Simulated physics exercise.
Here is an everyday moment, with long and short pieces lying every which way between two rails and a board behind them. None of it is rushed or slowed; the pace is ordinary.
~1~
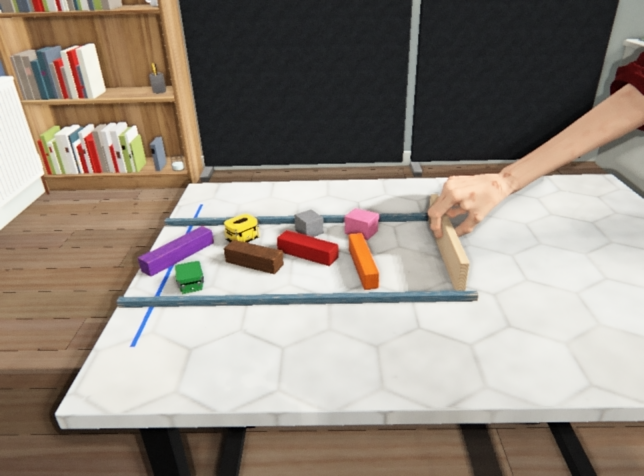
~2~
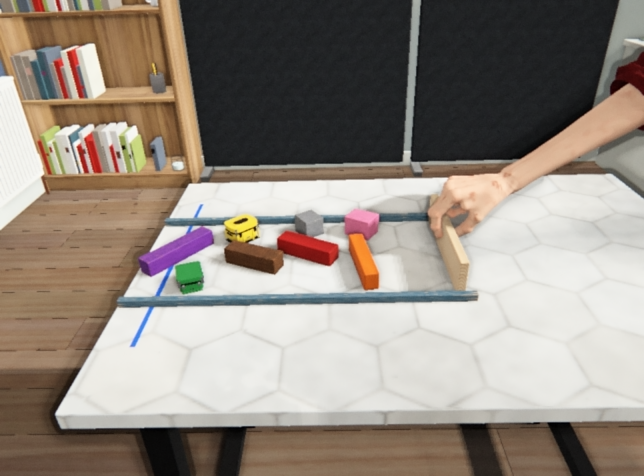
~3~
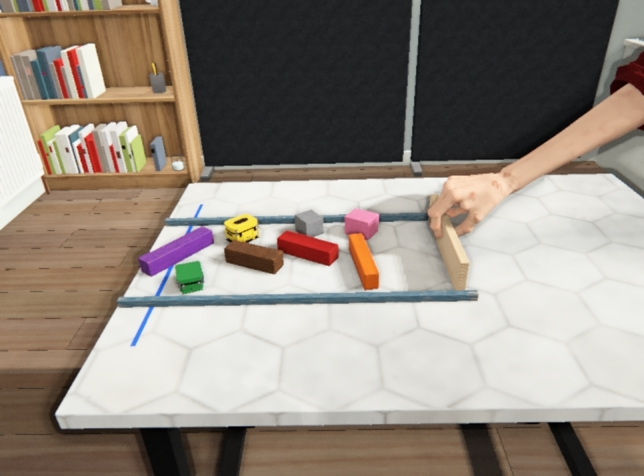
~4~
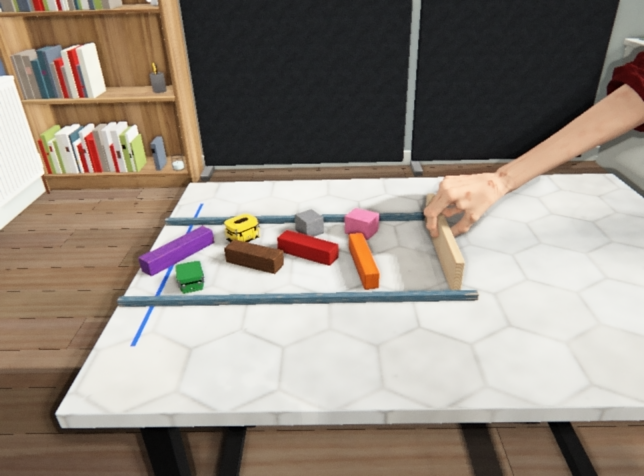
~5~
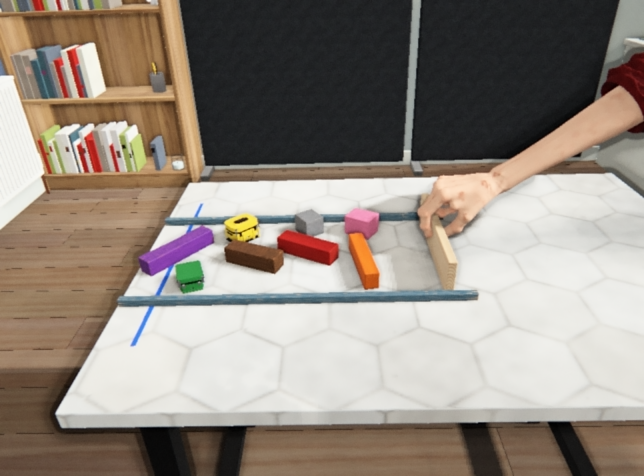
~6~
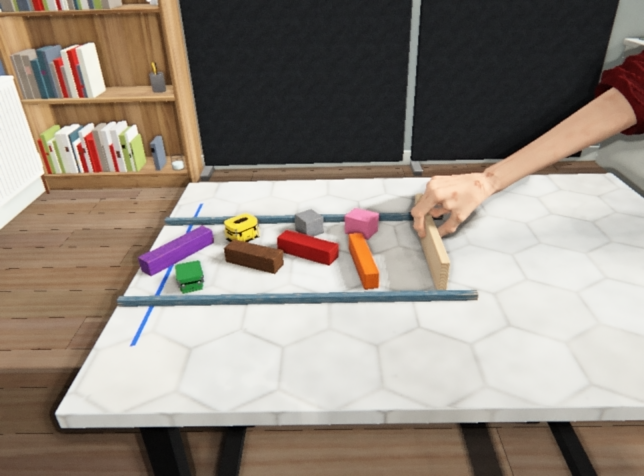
A white hexagon-patterned table stands on a wooden floor, seen from slightly above by a still camera, with a bookshelf at left and dark panels behind. Between two blue-grey rails lie purple, brown, red and orange bars and green, yellow, grey and pink pieces, with blue tape at left. A hand holds a pale board upright at right, still at first, then slides it slightly left while the pieces stay put.
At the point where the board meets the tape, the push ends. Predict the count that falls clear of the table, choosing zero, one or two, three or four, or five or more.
The push is going to knock off more than four.
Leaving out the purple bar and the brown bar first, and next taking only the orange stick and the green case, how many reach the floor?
Falls come to 2 the first time and 2 the other time.
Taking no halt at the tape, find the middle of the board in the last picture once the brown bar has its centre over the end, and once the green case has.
Roughly (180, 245); for the second one, roughly (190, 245).
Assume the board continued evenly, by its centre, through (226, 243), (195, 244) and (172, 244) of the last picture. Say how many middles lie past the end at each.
Place by place: 0, 1 and 5.
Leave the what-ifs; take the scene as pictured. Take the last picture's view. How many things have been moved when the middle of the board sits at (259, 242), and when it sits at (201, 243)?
That gives 7 for the first and 8 for the second.
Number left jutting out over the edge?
The number is 0.
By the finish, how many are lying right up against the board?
In total, 3.
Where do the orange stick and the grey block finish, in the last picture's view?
Final spots - orange stick (161, 263), grey block (177, 223).
A little later, none off yet; purple bar at rest near (178, 250); green case at rest near (190, 278); yellow case at rest near (242, 229).
Next, none off yet; purple bar shifted a little near (168, 252); green case at rest near (190, 278); yellow case shifted about its own width near (204, 225).
When it is over, the number that fall off is five or more; down, red stick, brown bar, yellow case, green case and purple bar.
